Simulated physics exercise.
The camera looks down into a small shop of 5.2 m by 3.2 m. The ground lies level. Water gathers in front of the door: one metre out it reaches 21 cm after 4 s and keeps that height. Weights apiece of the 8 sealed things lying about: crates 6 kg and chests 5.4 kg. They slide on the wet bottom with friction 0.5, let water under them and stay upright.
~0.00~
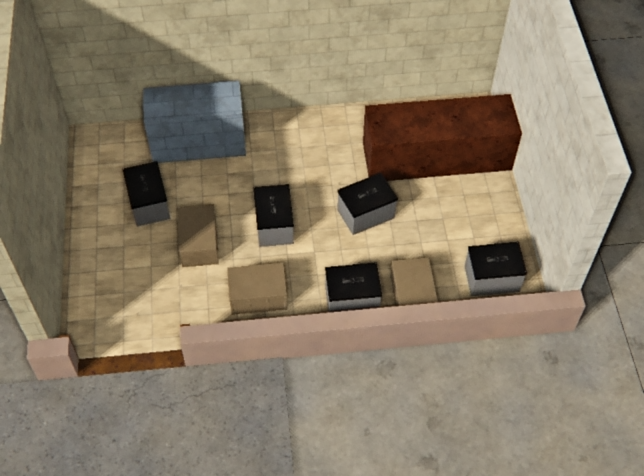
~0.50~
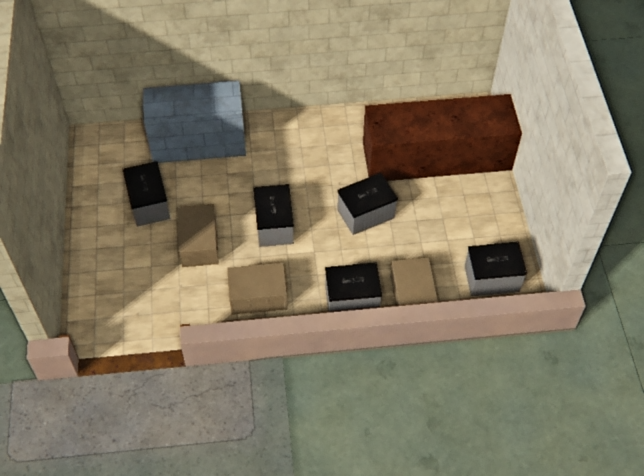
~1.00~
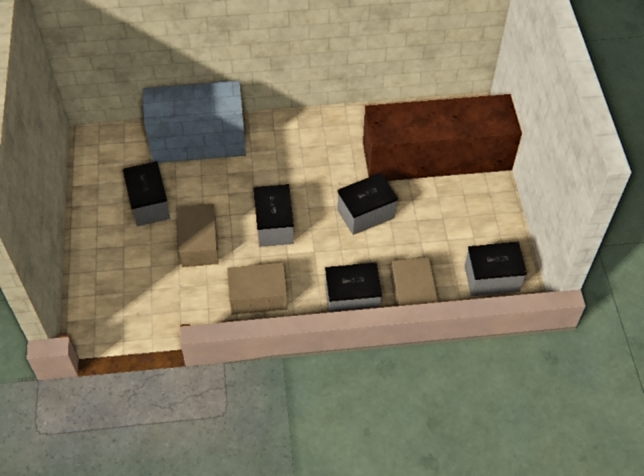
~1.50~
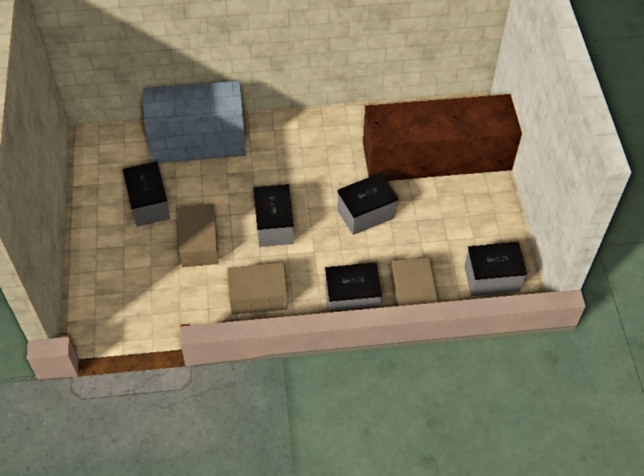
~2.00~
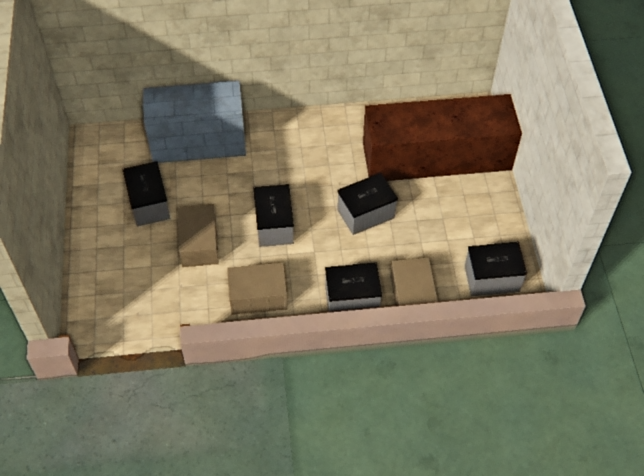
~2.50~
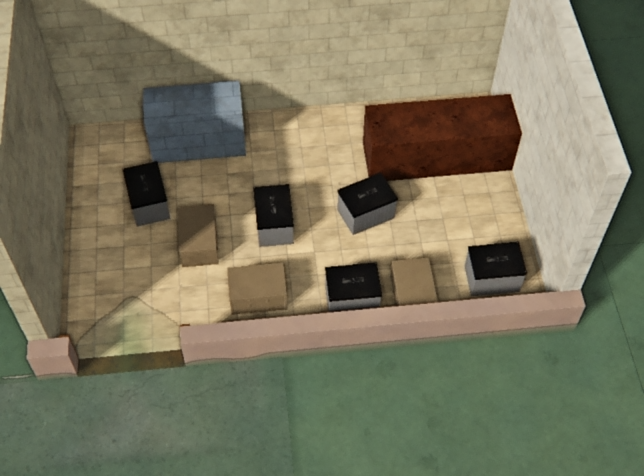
In a small shop seen from above, the crates and chests stayed put while greenish water spread over the gray ground outside, closed in on the doorway, and crept just inside onto the tiles.
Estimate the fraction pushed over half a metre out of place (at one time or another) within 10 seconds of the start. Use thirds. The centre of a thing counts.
That comes to between one and two thirds.
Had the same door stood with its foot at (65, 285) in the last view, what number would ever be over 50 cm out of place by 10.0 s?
In that case 7 of them.
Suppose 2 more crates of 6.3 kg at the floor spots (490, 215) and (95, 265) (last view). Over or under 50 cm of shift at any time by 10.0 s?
In turn: Less, past it.
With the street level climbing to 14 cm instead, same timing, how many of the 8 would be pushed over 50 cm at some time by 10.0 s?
In that case 2 of them.
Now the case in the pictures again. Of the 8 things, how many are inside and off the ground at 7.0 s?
At that moment 2.
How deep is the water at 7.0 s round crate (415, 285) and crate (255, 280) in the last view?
Roughly 0 and 1 cm.
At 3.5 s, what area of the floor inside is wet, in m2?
Roughly 2.5 m2.
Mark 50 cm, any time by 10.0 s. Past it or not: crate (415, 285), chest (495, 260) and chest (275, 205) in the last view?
In that order: Short of it, under, more.
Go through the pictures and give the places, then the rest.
A crate at (197, 227) rests on the ground; a chest at (368, 194) rests on the ground; water covers 0.0 m2; 0 of 8 have shifted, in the first frame.
A crate at (197, 227) rests on the ground; a chest at (368, 194), on the bottom; 0.0 m2 under water; 0 of 8 have shifted, in the second frame.
A crate at (197, 227) rests on the ground; a chest at (368, 194), on the bottom; 0.0 m2 under water; 0 of 8 have shifted, in the third frame.
A crate at (197, 227), on the bottom; a chest at (368, 194) rests on the ground; water covers 0.0 m2; 0 of 8 have shifted, in the fourth frame.
A crate at (197, 227) rests on the ground; a chest at (368, 194) rests on the ground; water covers 0.0 m2; 0 of 8 have shifted, in the fifth frame.
A crate at (197, 227), on the bottom; a chest at (368, 194) rests on the ground; water covers 0.5 m2; 0 of 8 have shifted, in the sixth frame.
After 3.5 s 0 of 8 are over 50 cm from their spots; 0 afloat.
After 4.5 s 0 of 8 are over 50 cm from their spots; 0 afloat.
After 7.0 s 2 of 8 are over 50 cm from their spots; 2 afloat.
After 10.0 s 4 of 8 are over 50 cm from their spots, and 4 have been at some point; 4 afloat.
